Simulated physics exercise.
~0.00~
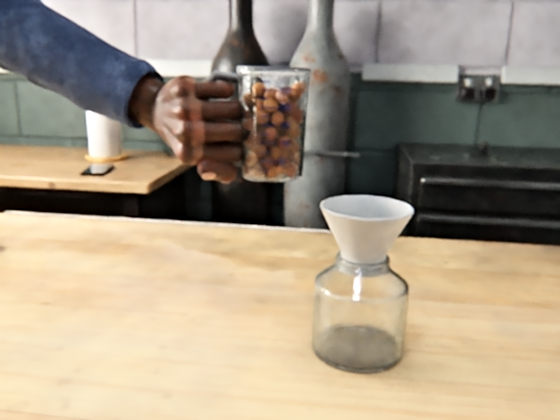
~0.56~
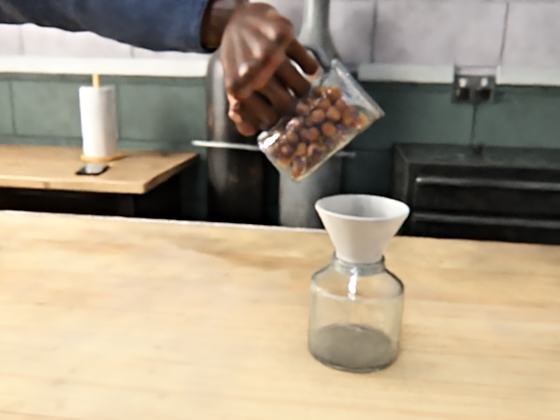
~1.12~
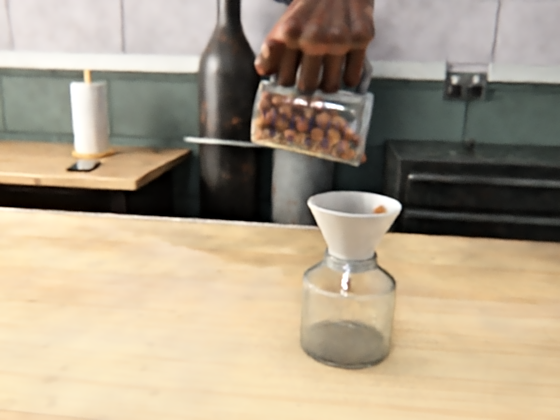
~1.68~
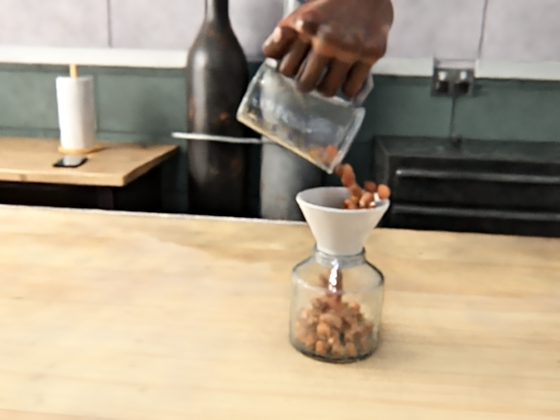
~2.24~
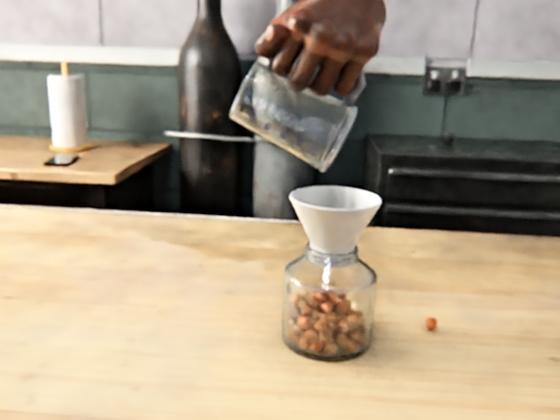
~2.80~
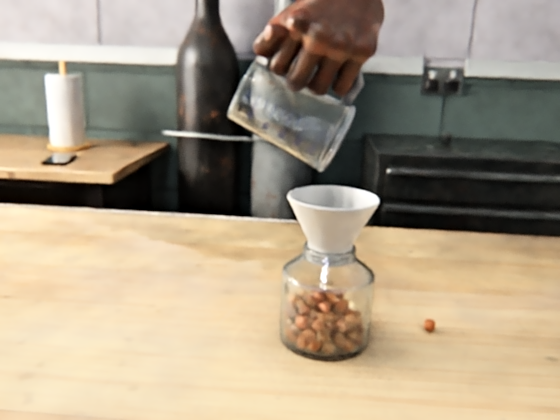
A hand lifted a clear cup of small reddish-brown nut-like pieces over a glass jar topped with a white funnel, tipped it steadily, and poured them through until the cup was empty, leaving the jar partly filled and one stray piece on the wooden counter.
